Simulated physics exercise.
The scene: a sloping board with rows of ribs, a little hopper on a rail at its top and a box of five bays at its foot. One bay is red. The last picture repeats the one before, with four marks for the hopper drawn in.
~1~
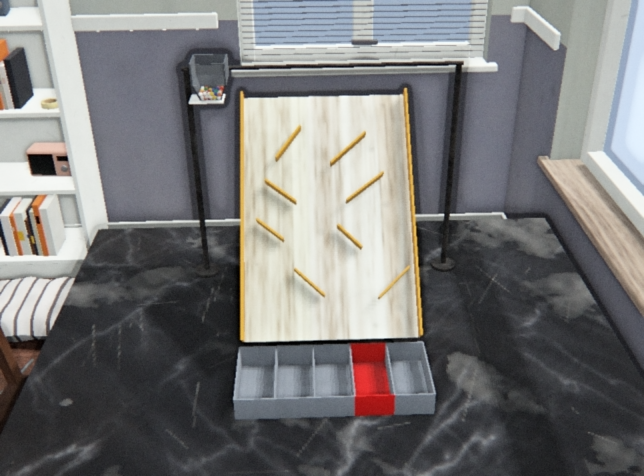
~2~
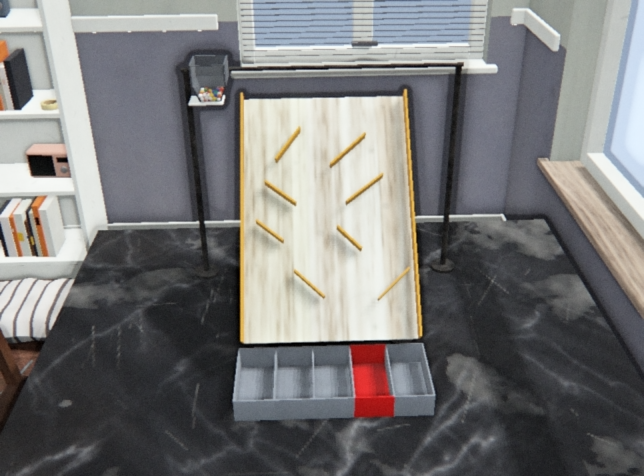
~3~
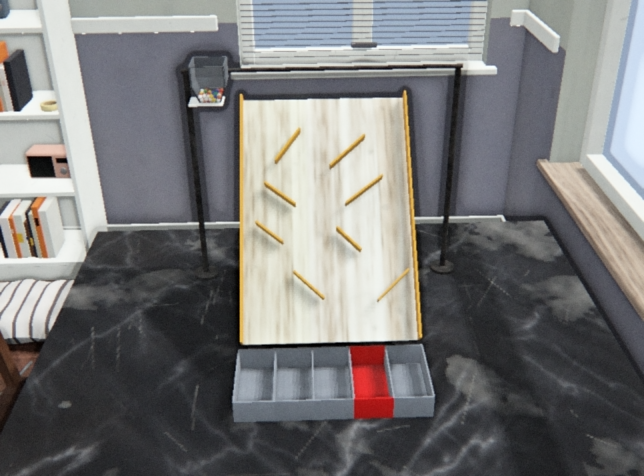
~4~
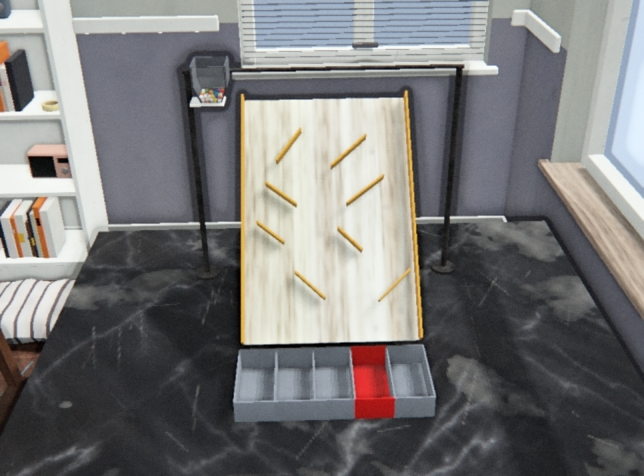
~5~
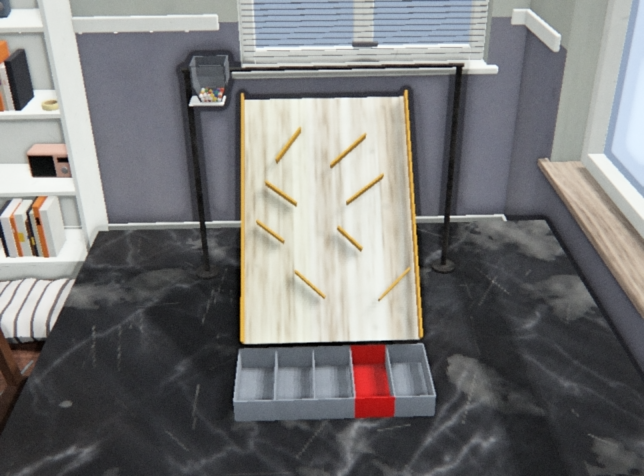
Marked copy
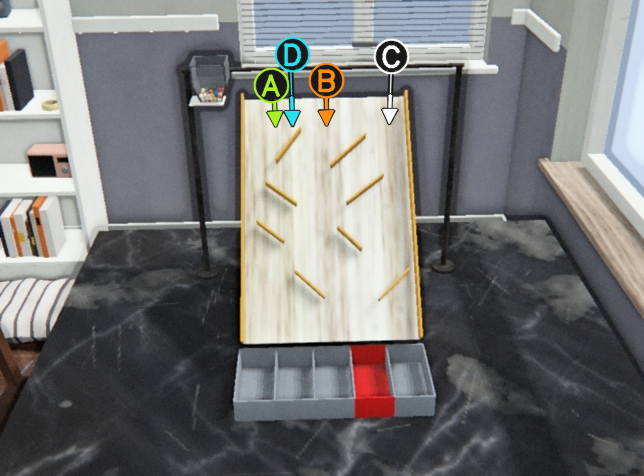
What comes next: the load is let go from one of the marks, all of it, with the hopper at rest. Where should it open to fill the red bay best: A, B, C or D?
The best mark is B.
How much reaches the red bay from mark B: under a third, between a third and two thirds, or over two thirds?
Between a third and two thirds.
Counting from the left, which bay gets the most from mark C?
The third.
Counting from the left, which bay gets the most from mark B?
The fourth.
On the marked copy, mark A meets the board at (275, 121); mark B meets the board at (326, 119); mark C meets the board at (389, 118); mark D meets the board at (292, 120).
If A is chosen, about a tenth in the red bay, roughly half in other bays, roughly a third outside the box.
If B is chosen, roughly half in the red bay, roughly a third in other bays, roughly a quarter outside the box.
If C is chosen, roughly a quarter in the red bay, roughly two thirds in other bays, about a tenth outside the box.
If D is chosen, about a tenth in the red bay, roughly half in other bays, roughly a third outside the box.
